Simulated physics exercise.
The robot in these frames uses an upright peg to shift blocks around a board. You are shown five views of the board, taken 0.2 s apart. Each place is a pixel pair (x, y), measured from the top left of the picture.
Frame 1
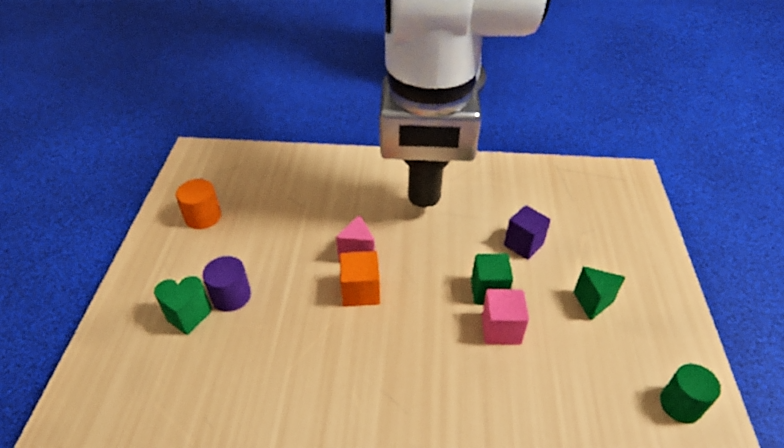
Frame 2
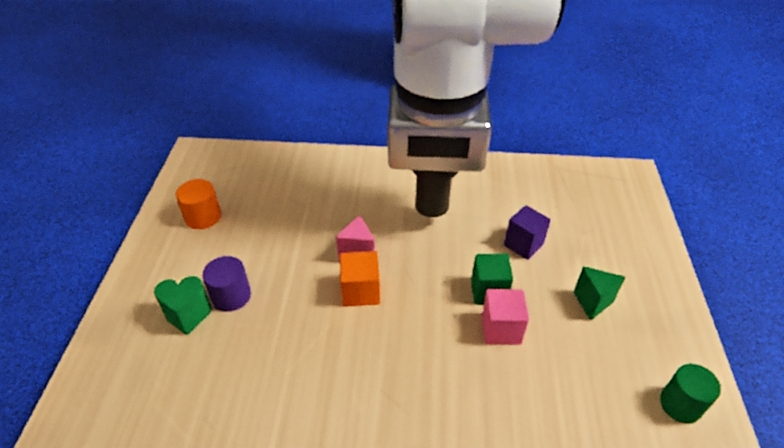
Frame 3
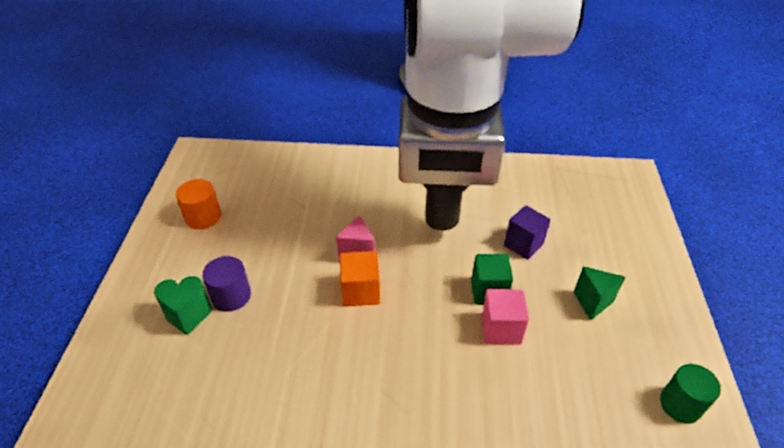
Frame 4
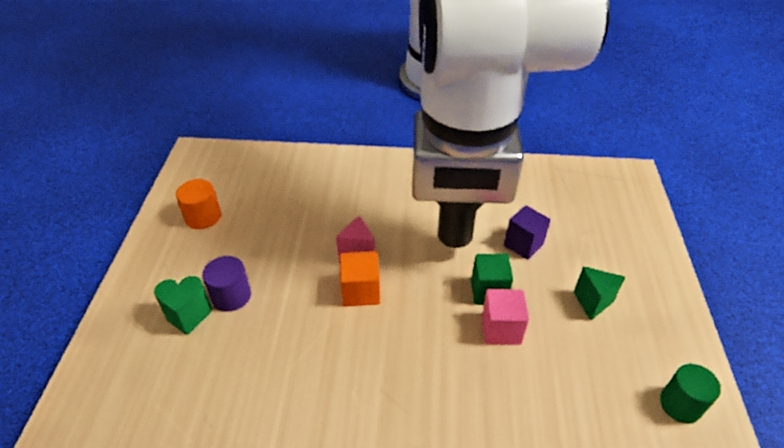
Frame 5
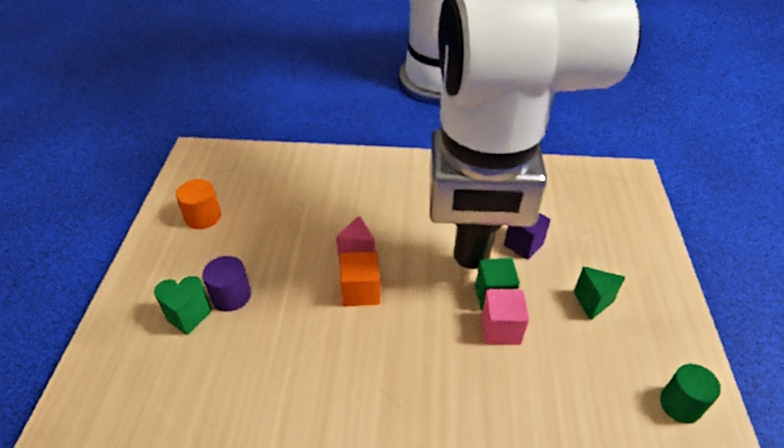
On a wooden board over a blue surface, a white robot arm holds a dark upright peg above scattered colored blocks. The peg moves steadily toward the viewer and slightly right, passing left of the purple block, then nudges the green square block slightly beside the pink square one.
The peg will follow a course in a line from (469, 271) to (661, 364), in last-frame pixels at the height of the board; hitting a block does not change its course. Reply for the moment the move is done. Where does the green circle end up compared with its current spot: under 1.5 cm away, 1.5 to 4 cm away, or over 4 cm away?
Displacement: Within 1.5 cm.
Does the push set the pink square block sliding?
Yes, that is how it ends up.
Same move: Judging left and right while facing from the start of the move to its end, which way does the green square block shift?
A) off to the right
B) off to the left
Answer: A.
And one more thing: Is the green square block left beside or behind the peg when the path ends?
Yes.
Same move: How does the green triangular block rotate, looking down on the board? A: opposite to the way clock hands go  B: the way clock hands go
Answer: A.
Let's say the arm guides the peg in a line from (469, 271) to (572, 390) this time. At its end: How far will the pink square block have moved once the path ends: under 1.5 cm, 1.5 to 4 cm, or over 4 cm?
It travels more than 4 cm.
The first path, step by step. One third of the way, peg (532, 284); green square block (547, 310), turned 45° clockwise; pink square block (524, 333), turned 40° clockwise.
Two thirds of the way, peg (598, 316); green square block (575, 328); pink square block (525, 337), turned 55° clockwise; green triangular block (615, 284), turned 45° anticlockwise.
At the end, peg (670, 350); green square block (575, 328), turned 125° clockwise; pink square block (525, 337), turned 55° clockwise; green triangular block (616, 284), turned 45° anticlockwise; green circle not moved.
